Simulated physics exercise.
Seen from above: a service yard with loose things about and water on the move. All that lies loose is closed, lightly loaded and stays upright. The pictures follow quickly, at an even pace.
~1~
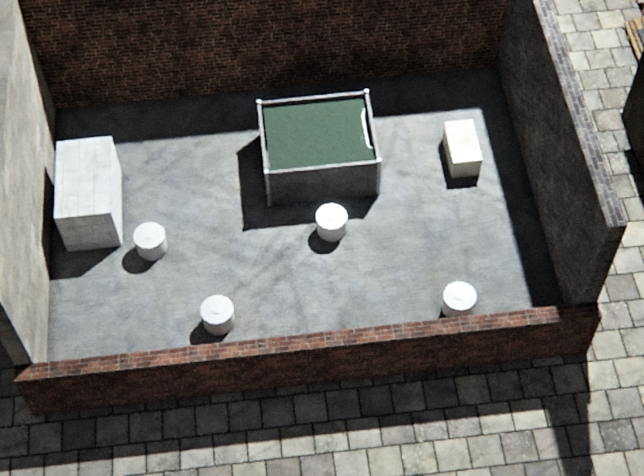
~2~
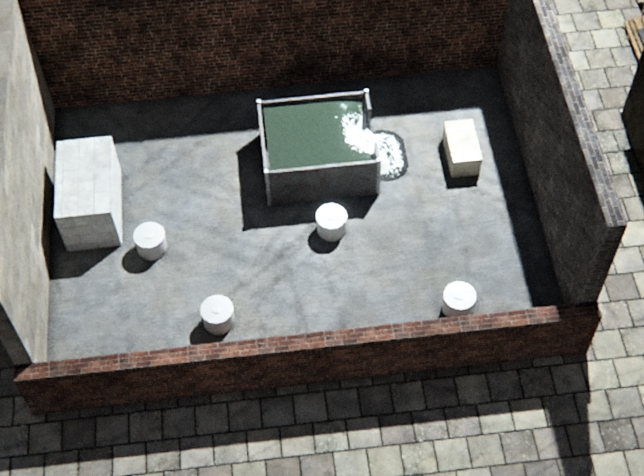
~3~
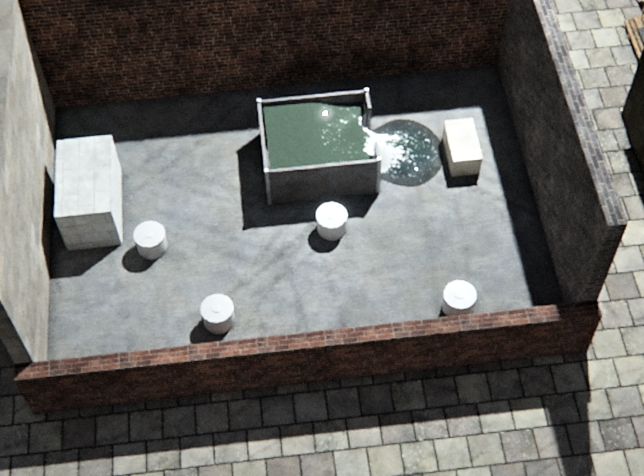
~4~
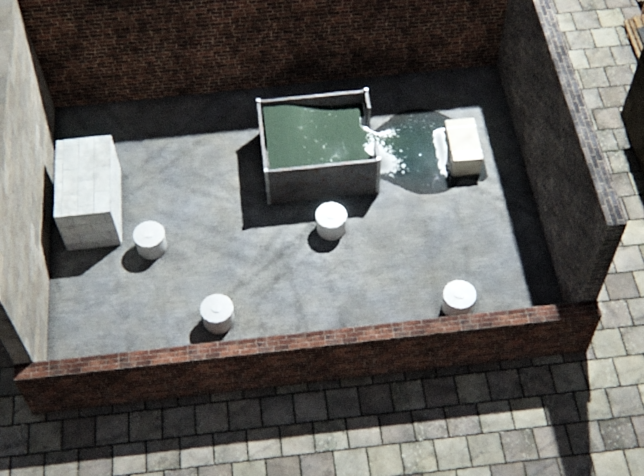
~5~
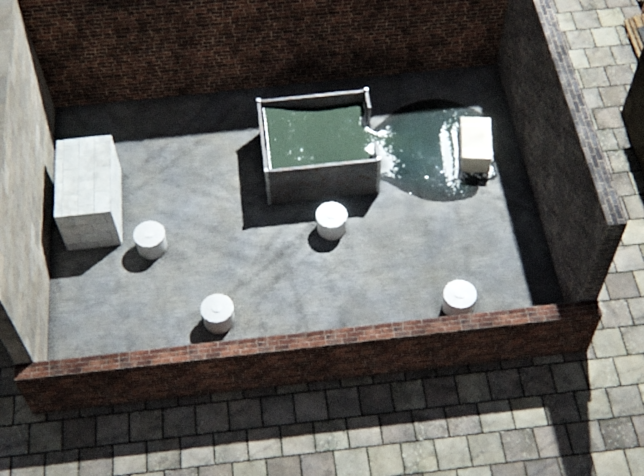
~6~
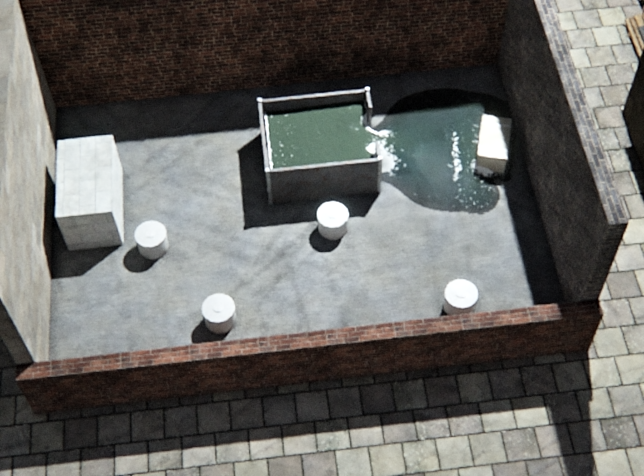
Green water spilled over the right side of a raised tank and spread across the walled yard's floor, then pushed a small pale box a short way right while the other loose things stayed put.
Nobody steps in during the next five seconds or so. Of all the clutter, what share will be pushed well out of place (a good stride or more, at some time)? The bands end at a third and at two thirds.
Share: One to two thirds.
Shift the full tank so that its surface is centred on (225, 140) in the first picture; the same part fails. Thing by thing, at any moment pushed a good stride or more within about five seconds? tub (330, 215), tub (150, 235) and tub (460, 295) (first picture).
In turn: Under that, never so far, yes.
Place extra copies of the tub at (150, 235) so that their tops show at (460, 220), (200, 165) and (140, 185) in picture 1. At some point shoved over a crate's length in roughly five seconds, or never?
In that order: Never so far, not that far, less than that.
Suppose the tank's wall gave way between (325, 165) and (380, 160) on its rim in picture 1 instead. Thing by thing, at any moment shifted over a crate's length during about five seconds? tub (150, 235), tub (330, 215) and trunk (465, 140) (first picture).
In that order: Not that far, shifted that much, under that.
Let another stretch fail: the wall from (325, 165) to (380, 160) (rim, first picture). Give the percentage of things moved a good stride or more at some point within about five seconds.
I make it 60 per cent.
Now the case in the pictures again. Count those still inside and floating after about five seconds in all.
1 of them.
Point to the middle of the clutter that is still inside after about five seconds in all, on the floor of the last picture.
Around (321, 276).
A moment on, 1 of 5 are well off their spots; 0 afloat.
Next, 1 of 5 are well off their spots; 1 afloat.
Later, 1 of 5 are well off their spots; 1 afloat.
In the end, 2 of 5 are well off their spots, and 2 have been at some point; 1 afloat.
